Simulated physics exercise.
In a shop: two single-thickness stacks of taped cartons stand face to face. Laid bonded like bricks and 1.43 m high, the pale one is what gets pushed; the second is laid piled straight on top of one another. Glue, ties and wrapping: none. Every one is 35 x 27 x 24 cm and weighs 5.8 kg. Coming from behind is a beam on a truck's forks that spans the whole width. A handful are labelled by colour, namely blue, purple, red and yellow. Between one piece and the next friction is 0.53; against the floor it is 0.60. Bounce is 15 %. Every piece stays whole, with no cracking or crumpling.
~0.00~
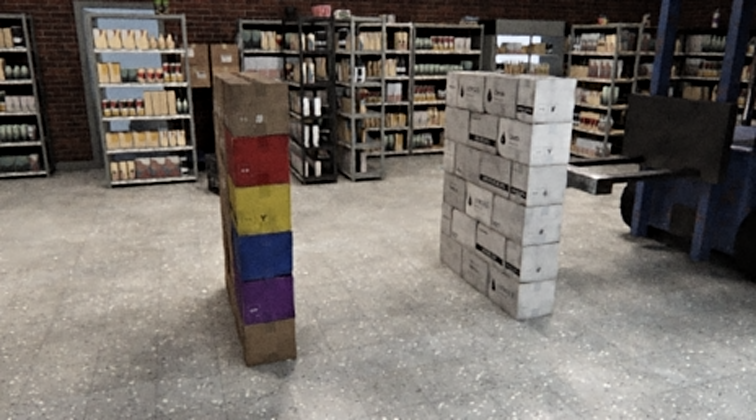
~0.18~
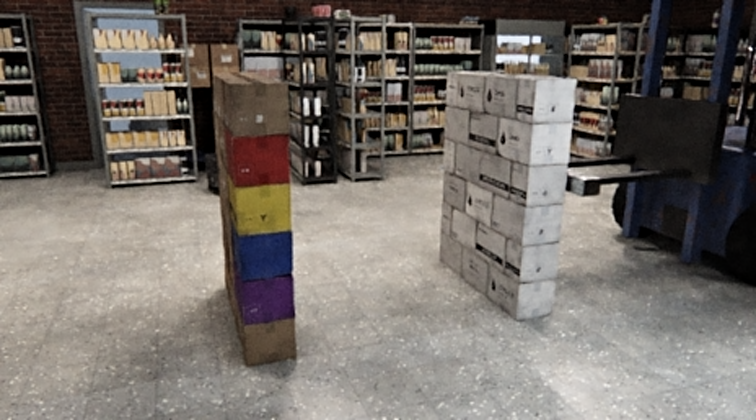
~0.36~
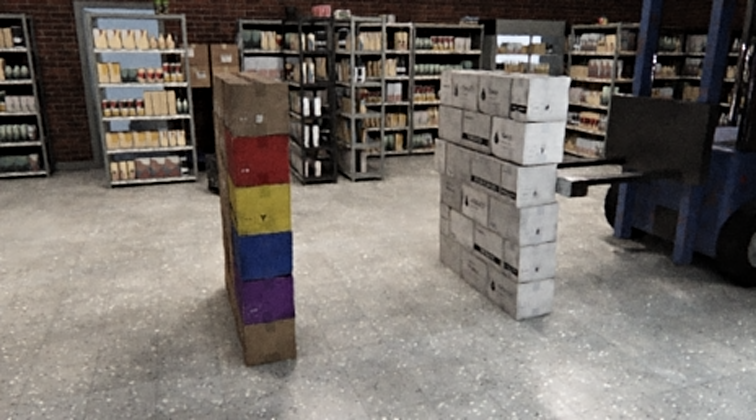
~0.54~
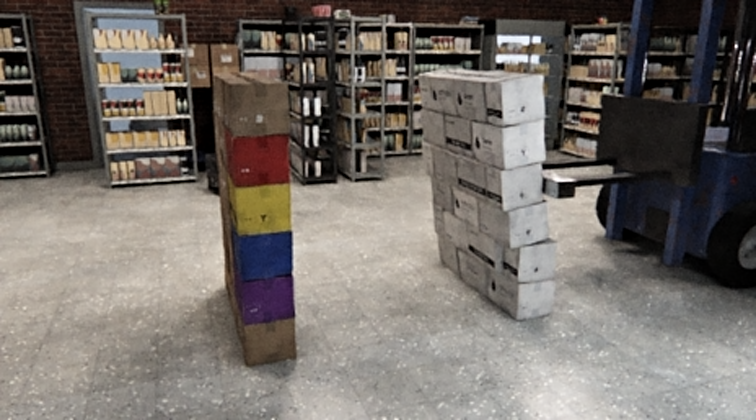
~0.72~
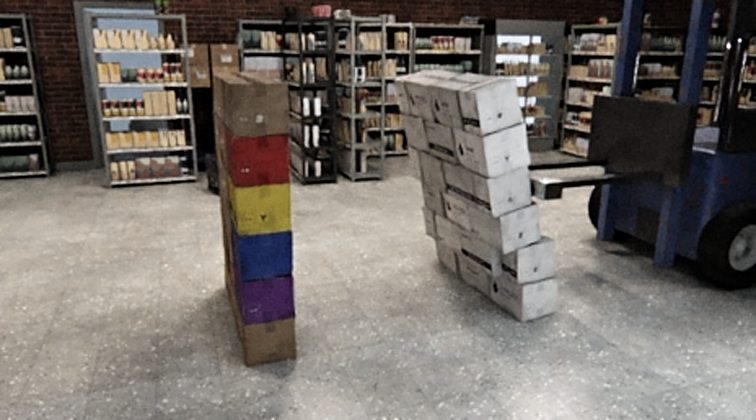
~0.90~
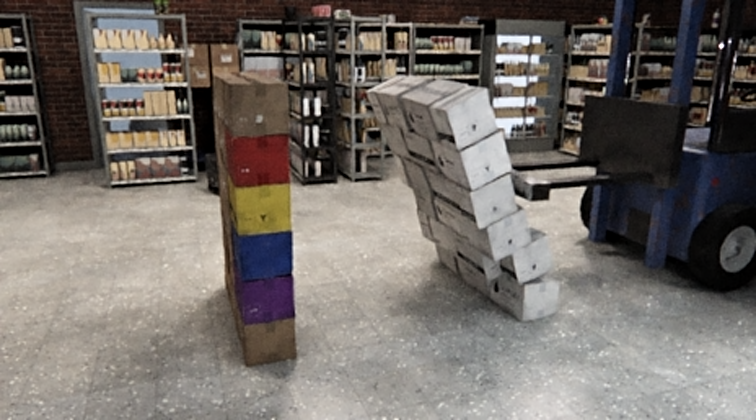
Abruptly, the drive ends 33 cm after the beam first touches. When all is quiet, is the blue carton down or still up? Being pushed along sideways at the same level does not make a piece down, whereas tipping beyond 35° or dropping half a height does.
Looks like the carton is left up at the end.
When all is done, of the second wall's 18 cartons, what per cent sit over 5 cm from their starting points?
It comes to 15 percent shifted.
Around 1.14 s, 14 of the pale wall down; none of the 18 cartons of the second wall down; blue carton unmoved.
Around 1.42 s, 15 of the pale wall down; none of the 18 cartons of the second wall down, 3 disturbed; blue carton unmoved.
Finally (3.7 s), 15 of the pale wall down; none of the 18 cartons of the second wall down, 17 disturbed; blue carton displaced 43 mm; purple carton displaced 8 cm; yellow carton displaced 39 mm. Seen by the last camera, middles, blue carton near (253, 246), purple carton near (249, 289).
